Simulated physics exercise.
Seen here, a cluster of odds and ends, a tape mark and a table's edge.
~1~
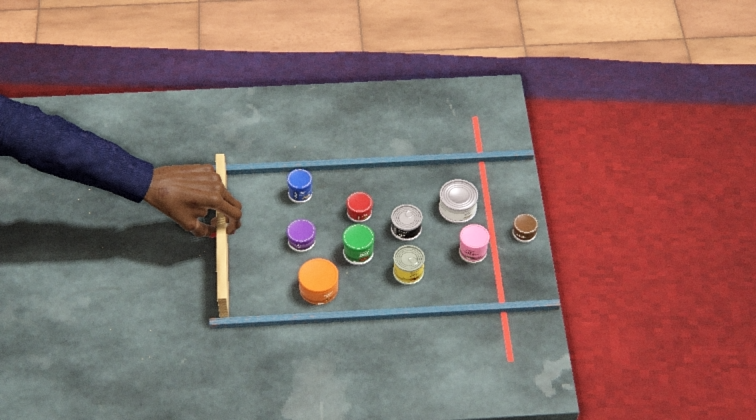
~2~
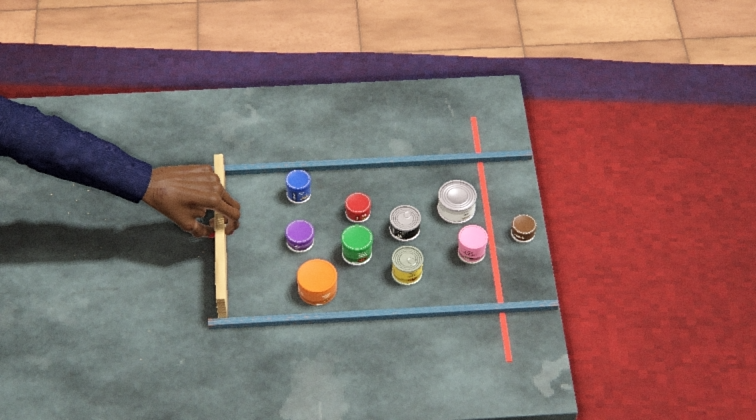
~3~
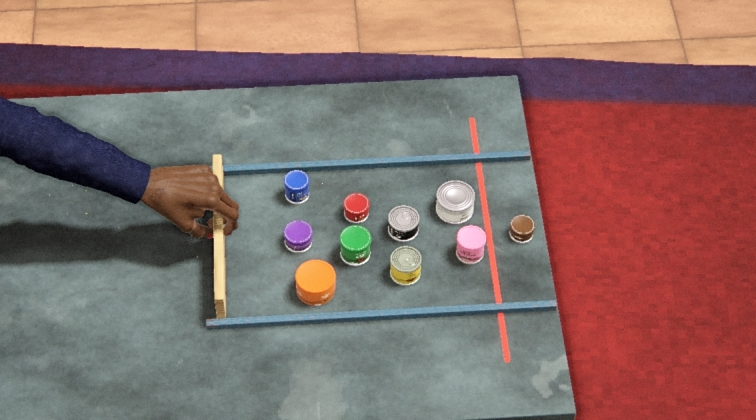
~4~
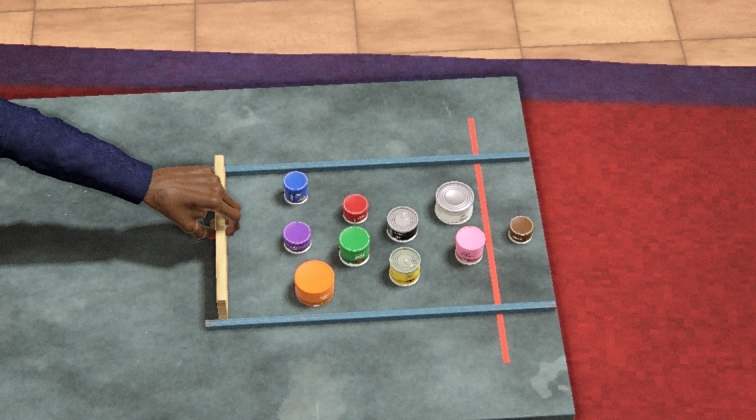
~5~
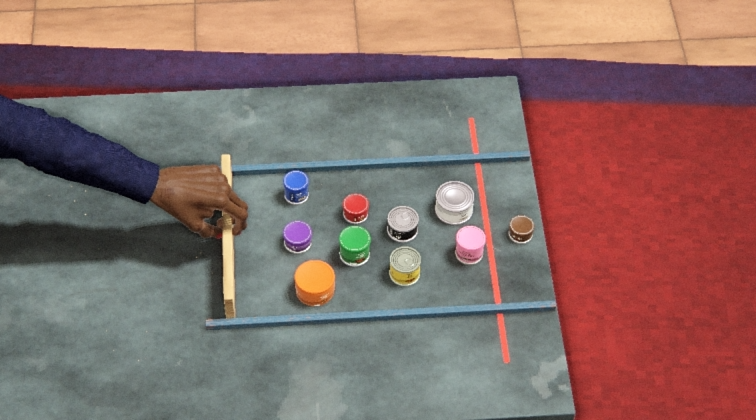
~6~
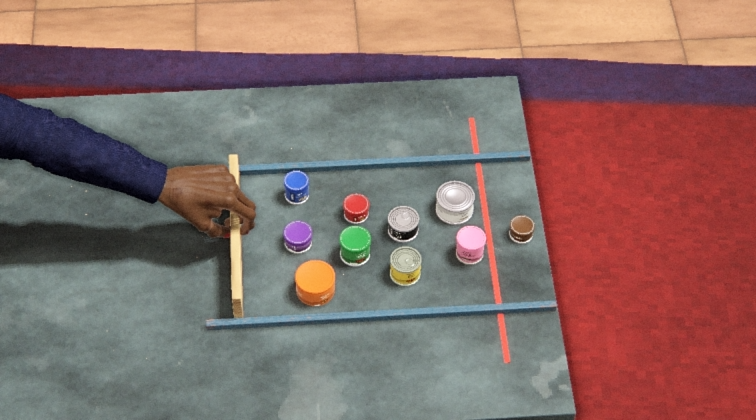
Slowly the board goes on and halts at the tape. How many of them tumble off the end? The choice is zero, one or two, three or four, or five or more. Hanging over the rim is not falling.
Here the number that fall off is one or two.
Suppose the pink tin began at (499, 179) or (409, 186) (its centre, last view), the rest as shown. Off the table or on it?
In turn it holds on; does not fall.
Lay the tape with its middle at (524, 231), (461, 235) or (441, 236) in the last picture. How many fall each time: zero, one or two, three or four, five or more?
The falls would be five or over; none at all; none.
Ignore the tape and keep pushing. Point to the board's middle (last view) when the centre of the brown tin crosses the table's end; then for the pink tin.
For the brown tin at (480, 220), for the pink tin at (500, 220).
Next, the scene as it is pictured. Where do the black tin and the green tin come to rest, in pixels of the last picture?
Near (527, 212) and (507, 245).
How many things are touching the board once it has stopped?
The number is 5.
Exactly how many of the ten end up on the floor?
Exactly 1.
Soon after, none off yet; brown tin at rest near (522, 229); pink tin at rest near (470, 246); white pot at rest near (455, 203).
Then, none off yet; brown tin at rest near (522, 229); pink tin moved about its own width near (499, 240); white pot moved about its own width near (481, 193).
By the end, the number that fall off is one or two; fallen, brown tin.
